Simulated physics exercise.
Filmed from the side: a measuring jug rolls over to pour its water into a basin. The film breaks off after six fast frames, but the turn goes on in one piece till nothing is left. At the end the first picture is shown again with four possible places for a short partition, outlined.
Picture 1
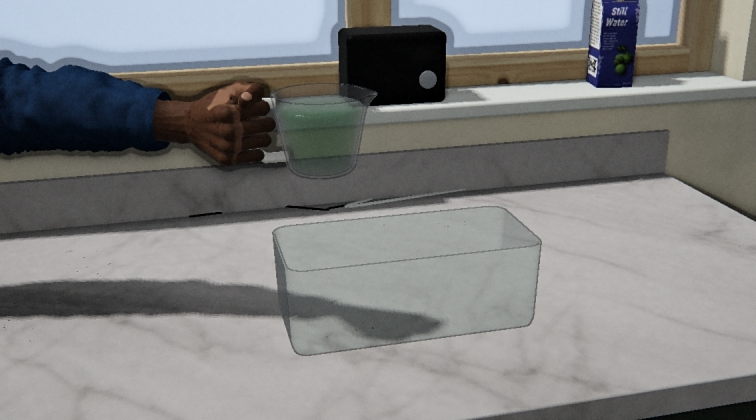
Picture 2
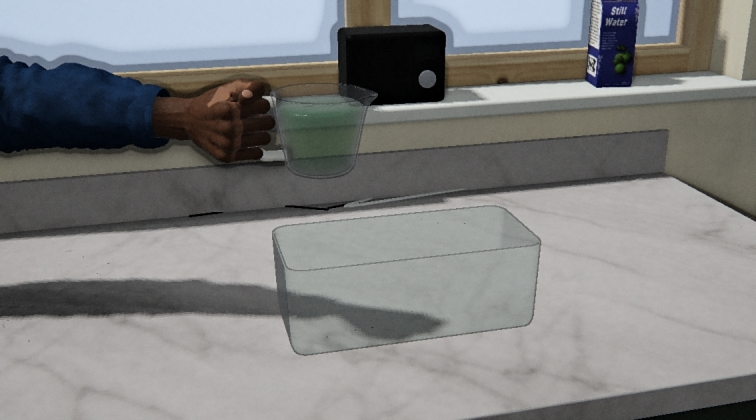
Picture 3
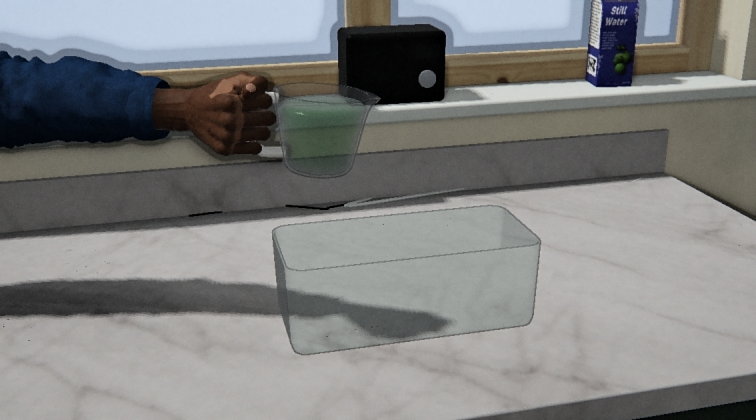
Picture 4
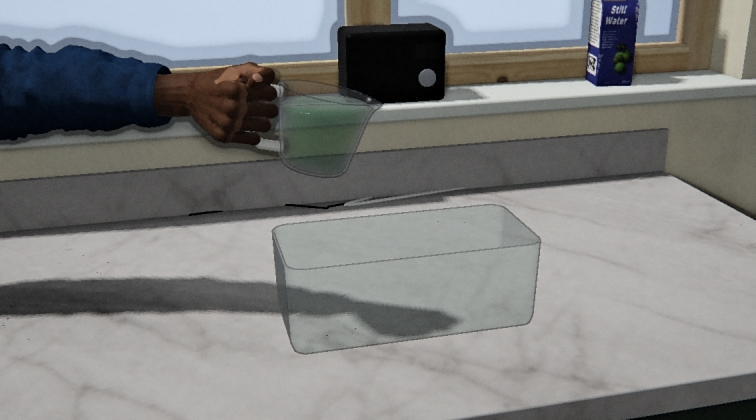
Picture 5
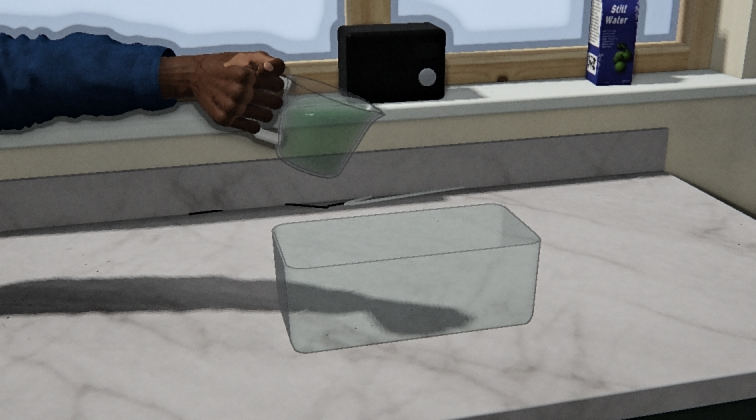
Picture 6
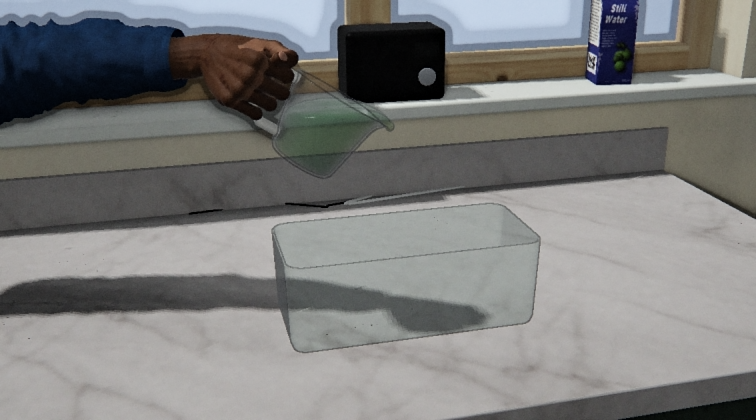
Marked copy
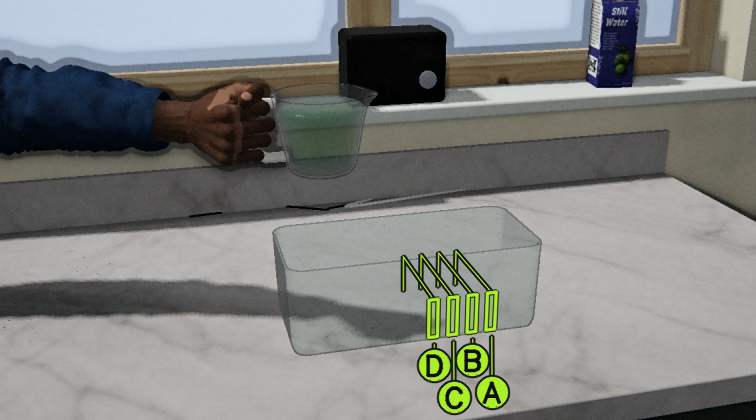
A hand holds a clear jug of green liquid and gradually tilts it rightward above a basin.
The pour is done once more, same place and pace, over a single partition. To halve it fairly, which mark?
Position D does it best.
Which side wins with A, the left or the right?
The left side.
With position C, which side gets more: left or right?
More ends on the left.
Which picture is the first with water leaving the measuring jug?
In picture 6.
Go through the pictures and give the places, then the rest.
The first frame shows upright, lip at (375, 93); basin from (292, 354) to (532, 322); nothing has left yet.
The second frame shows upright, lip at (376, 94); nothing has left yet.
The third frame shows tipped about 6°, lip at (378, 97); nothing has left yet.
The fourth frame shows tipped about 13°, lip at (381, 104); nothing has left yet.
The fifth frame shows tipped about 22°, lip at (384, 113); nothing has left yet.
The sixth frame shows tipped about 33°, lip at (385, 125); water is over the lip, down to (389, 128).
In lime, A at (491, 336); B at (472, 338); C at (453, 341); D at (434, 344).
If A is chosen, about 95 % ends left of the wall and 4 % right of it.
If B is chosen, about 93 % ends left of the wall and 5 % right of it.
If C is chosen, about 82 % ends left of the wall and 15 % right of it; 3 % is lost outside.
If D is chosen, about 51 % ends left of the wall and 47 % right of it.
